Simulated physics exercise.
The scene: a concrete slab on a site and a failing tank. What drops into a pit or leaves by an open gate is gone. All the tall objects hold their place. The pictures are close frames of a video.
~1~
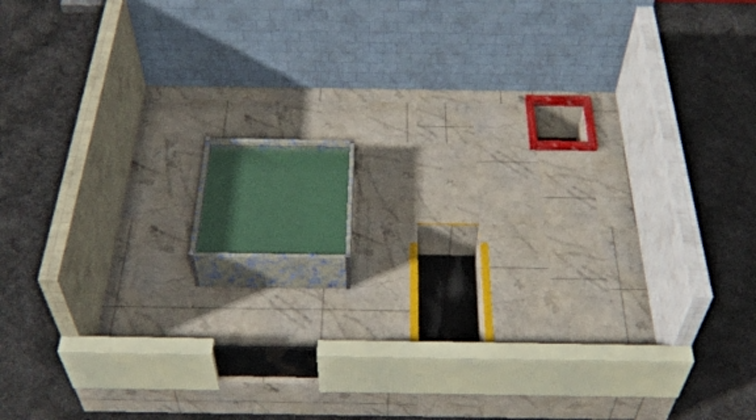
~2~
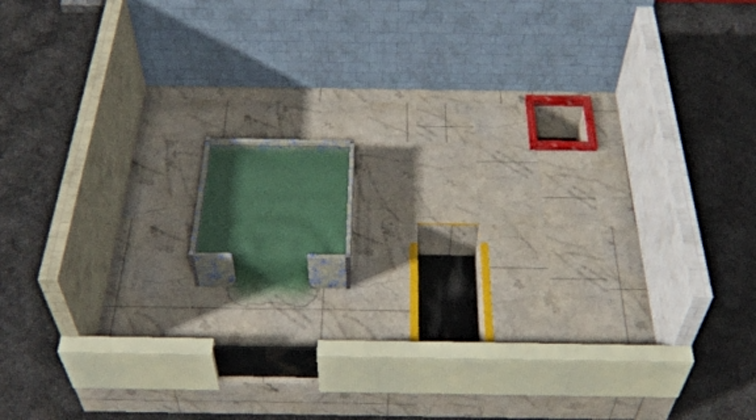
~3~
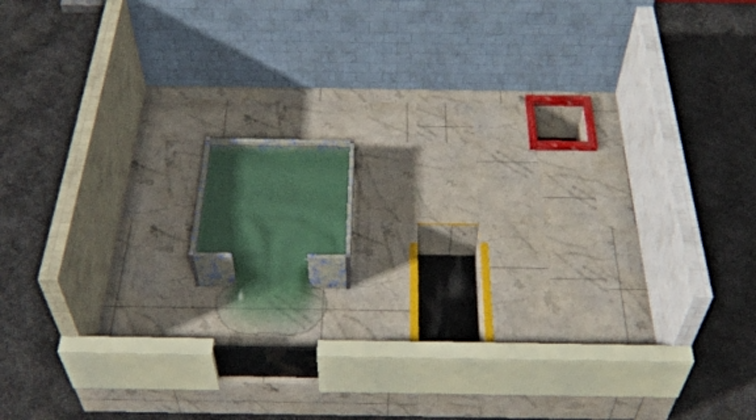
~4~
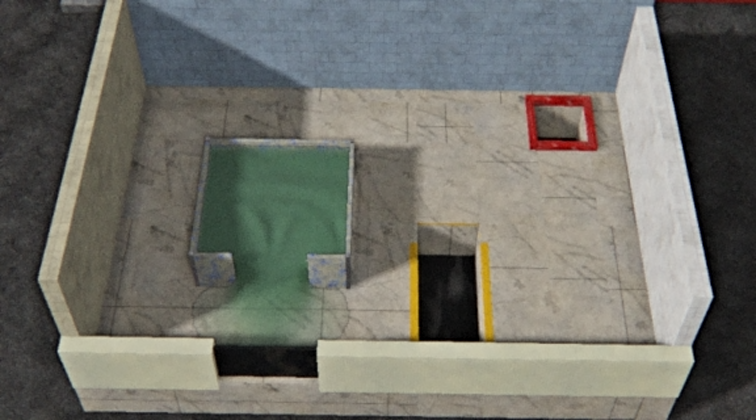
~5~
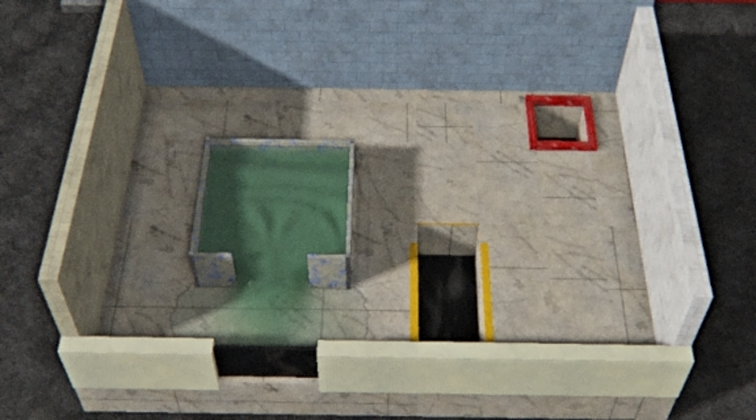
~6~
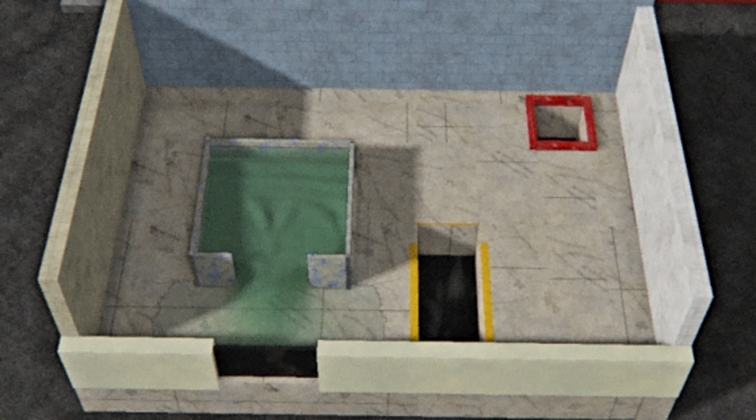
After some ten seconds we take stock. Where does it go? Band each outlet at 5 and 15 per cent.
The gate takes under 5 %; the yellow pit takes over 15 %; the red pit takes under 5 %.
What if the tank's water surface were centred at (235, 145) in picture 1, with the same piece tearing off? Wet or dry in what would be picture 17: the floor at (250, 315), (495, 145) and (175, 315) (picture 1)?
One after the other: Covered, dry, wet.
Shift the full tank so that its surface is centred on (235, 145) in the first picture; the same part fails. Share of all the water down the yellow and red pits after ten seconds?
Roughly, in per cent: Yellow 40, red 0.
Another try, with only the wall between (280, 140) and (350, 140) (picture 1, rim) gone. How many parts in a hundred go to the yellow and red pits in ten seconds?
In per cent: Yellow 14, red 12.
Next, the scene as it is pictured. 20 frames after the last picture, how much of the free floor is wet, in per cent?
Close to 40 %.
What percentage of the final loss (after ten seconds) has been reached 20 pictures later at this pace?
Some 45 per cent.
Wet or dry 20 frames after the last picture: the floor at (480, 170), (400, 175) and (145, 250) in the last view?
In that order: Free of water, clear, awash.
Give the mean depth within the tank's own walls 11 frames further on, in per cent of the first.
Near 56 in a hundred.
A moment on, water covers 15 % of the floor; the gate 0 %, the yellow pit 1 %, the red pit 0 %.
Next, water covers 25 % of the floor; the gate 0 %, the yellow pit 6 %, the red pit 0 %.
Then, water covers 40 % of the floor; the gate 0 %, the yellow pit 14 %, the red pit 0 %.
Later, water covers 55 % of the floor; the gate 0 %, the yellow pit 25 %, the red pit 0 %.
In the end, water covers 90 % of the floor; the gate 0 %, the yellow pit 34 %, the red pit 0 %.
